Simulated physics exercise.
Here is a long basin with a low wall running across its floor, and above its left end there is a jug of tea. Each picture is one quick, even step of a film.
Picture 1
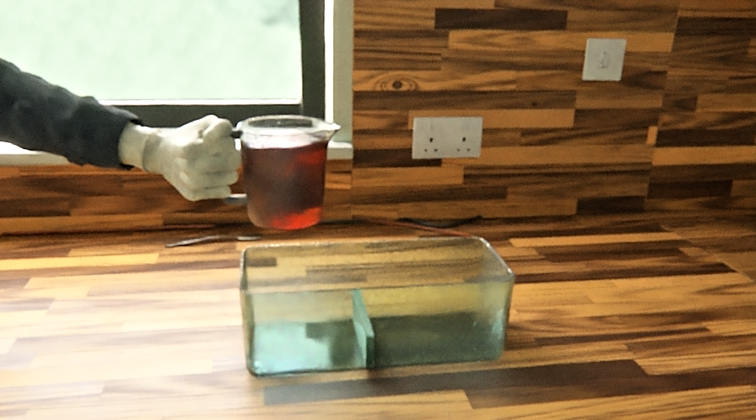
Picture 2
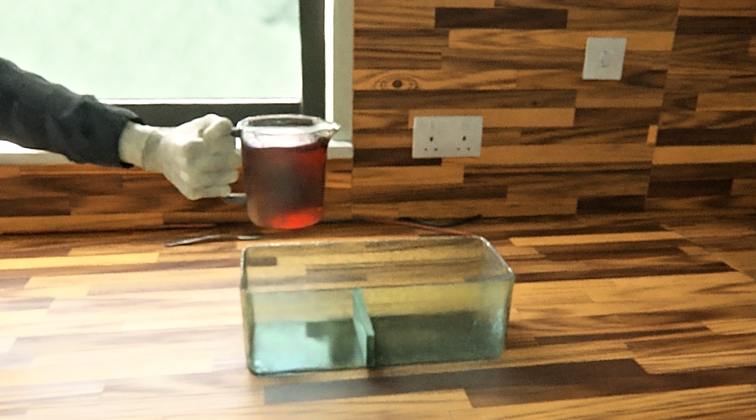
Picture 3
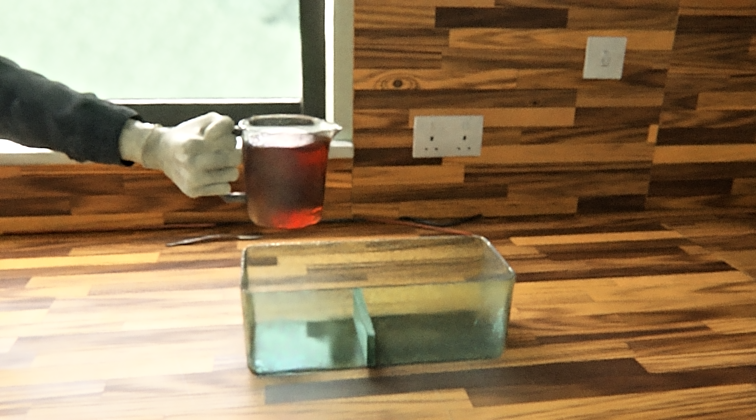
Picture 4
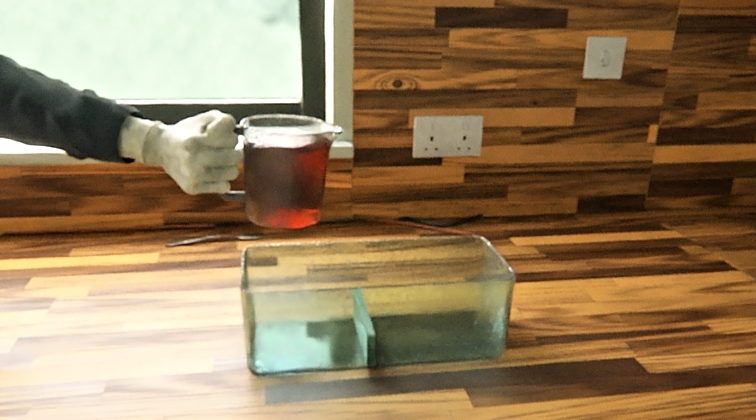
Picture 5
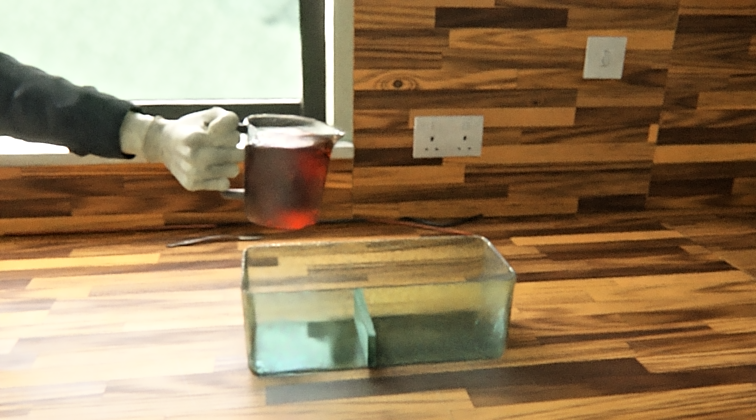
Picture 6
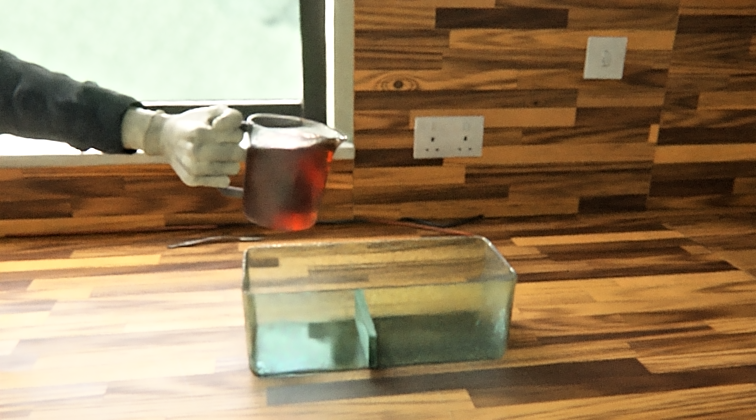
A white-gloved hand held a glass jug of reddish-brown tea above the left end of a long glass basin with a low dividing wall, keeping still at first, then slowly tilting it slightly rightward.
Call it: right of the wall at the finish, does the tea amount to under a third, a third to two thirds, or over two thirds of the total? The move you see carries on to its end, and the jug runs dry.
Over two thirds of the total.
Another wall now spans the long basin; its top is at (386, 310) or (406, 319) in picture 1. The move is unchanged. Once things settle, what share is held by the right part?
60 % then 25 %, approximately.
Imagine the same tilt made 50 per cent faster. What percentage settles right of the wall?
Close to 90 per cent.
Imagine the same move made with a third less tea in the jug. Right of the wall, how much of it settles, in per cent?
I'd put it at around 85 %.
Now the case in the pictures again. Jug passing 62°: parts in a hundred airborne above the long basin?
It's close to 15 %.
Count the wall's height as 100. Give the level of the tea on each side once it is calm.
I get 10 % for the left and 60 % for the right.
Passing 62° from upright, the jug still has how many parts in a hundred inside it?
I'd put it near 80 %.
A moment on, the tilt is 62° and 80 per cent is still to pour, 0 is left of the wall and 6 right of it.
Next, the tilt is 98° and 25 per cent is still to pour, 1 is left of the wall and 58 right of it.
Then the tilt is 107° and 1 per cent is still to pour, 8 is left of the wall and 89 right of it.
Later the tilt is 107° and 0 per cent is still to pour, 10 is left of the wall and 90 right of it.
Finally, 10 per cent lies left of the wall, 90 right of it and 1 outside.
